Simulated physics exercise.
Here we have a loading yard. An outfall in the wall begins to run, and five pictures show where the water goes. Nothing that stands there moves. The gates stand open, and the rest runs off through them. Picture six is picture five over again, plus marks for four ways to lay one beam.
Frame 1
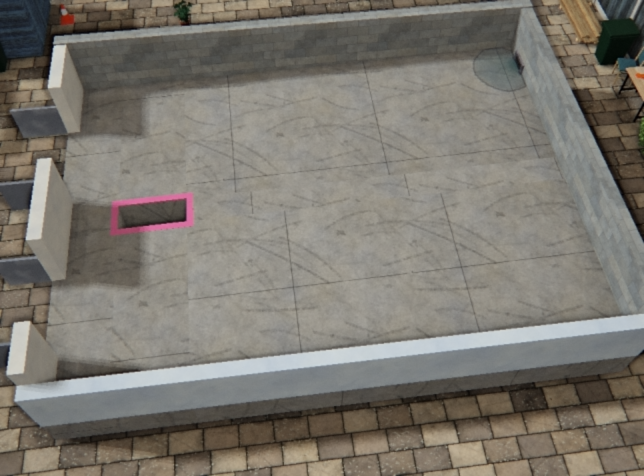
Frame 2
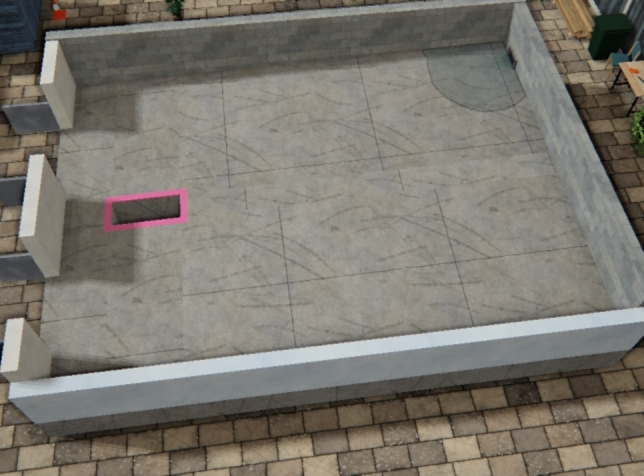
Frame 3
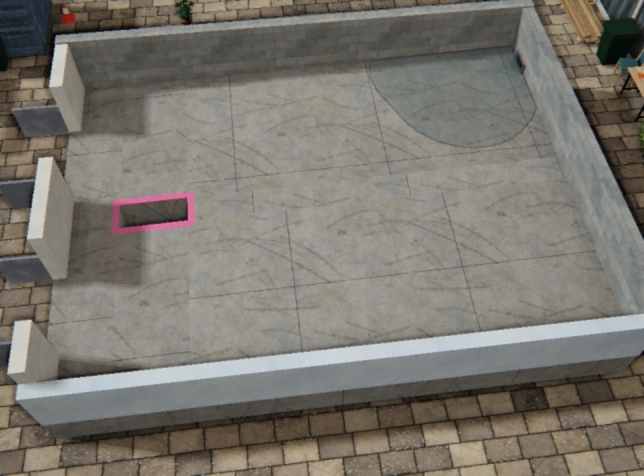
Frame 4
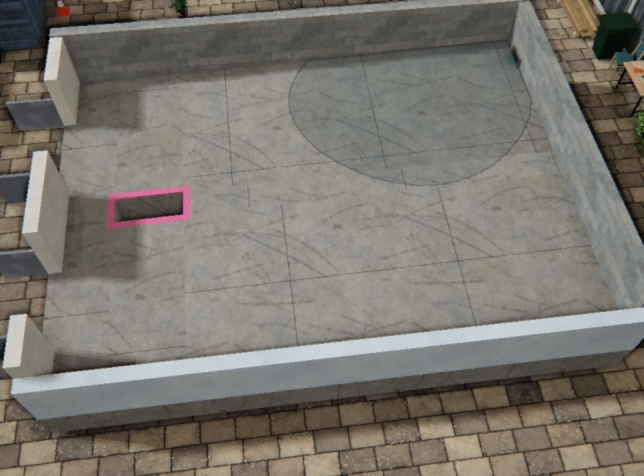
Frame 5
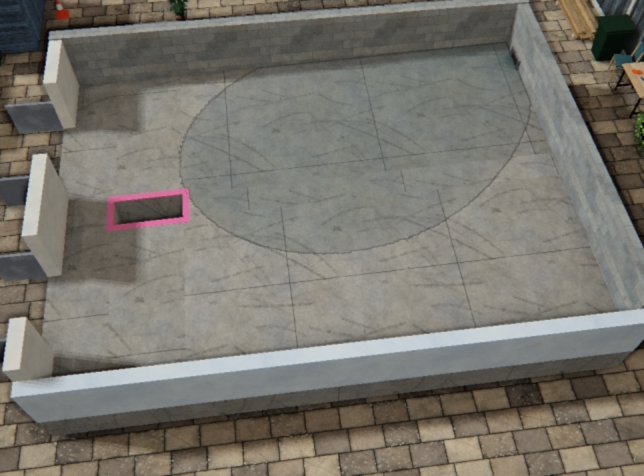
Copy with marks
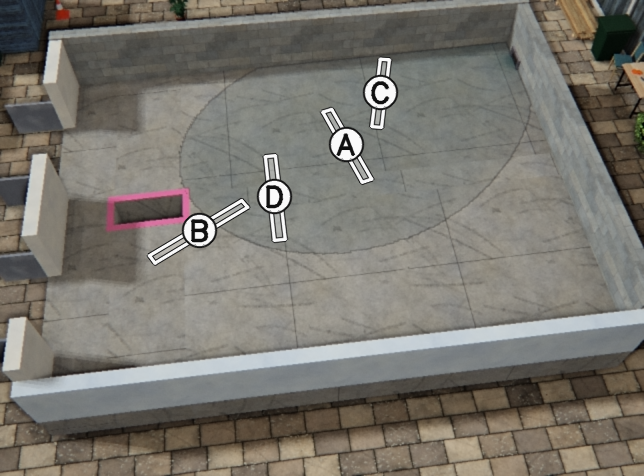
The video shows a walled, paved yard with open gates on the left and a dry, pink-edged drain pit, as a shallow sheet of water spreads from the upper right corner across the floor toward the left and the foreground.
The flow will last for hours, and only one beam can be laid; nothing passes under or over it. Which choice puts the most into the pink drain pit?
Go for B.
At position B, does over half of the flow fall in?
No, it does not.
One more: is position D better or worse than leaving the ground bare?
It is worse.
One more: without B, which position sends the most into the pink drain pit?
It is D.
In white, A from (327, 110) to (367, 180); B from (152, 259) to (244, 203); C from (376, 126) to (384, 59); D from (279, 239) to (270, 156).
For position A, about 13 % of the stream goes into the pink drain pit, about 87 % out by the gates.
For position B, about 30 % of the stream goes into the pink drain pit, about 69 % out by the gates.
For position C, about 12 % of the stream goes into the pink drain pit, about 86 % out by the gates.
For position D, about 18 % of the stream goes into the pink drain pit, about 81 % out by the gates.
